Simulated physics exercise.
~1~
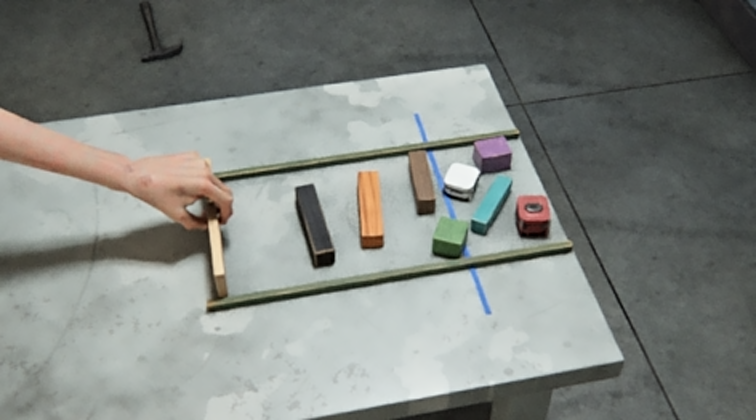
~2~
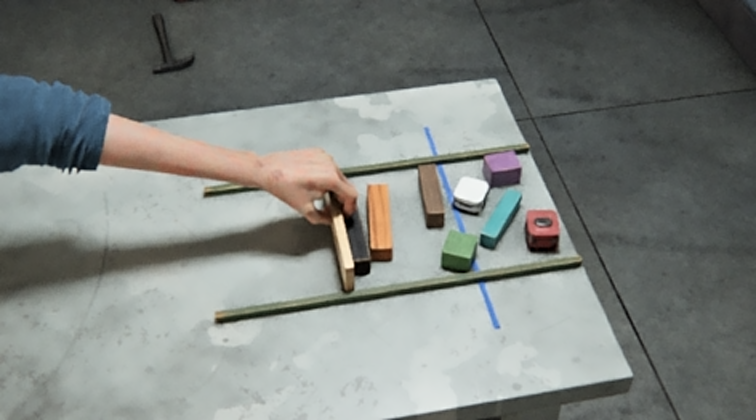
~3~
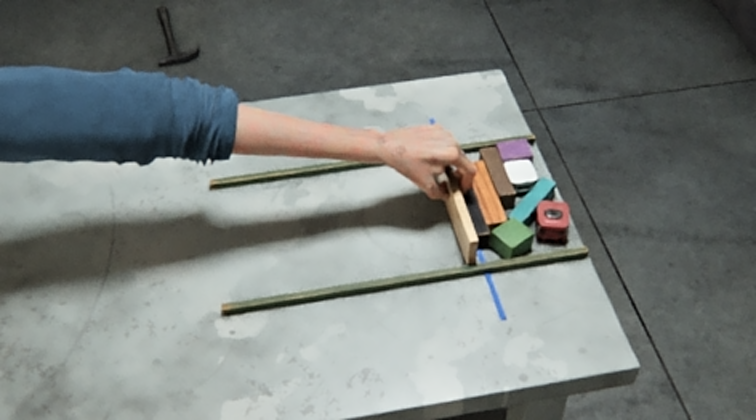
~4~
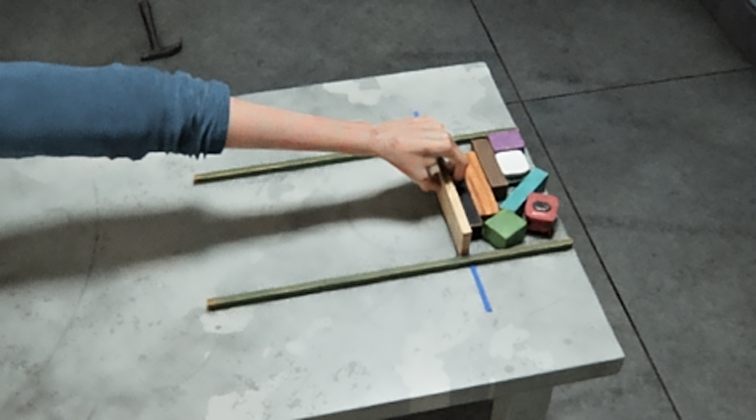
A hand pushes a small upright wooden board across a pale, mottled tabletop, seen from above at an angle, with a hammer lying on the dark floor behind. Two thin green rails flank its path, and a blue tape line crosses near the right end. Black, orange and brown bars stand ahead of it, with white, purple, green, teal and red pieces beyond. The board slides right, meets the black bar, then gathers the orange and brown ones. It stops around the tape, with the pieces crowded together near the table's edge and none fallen.
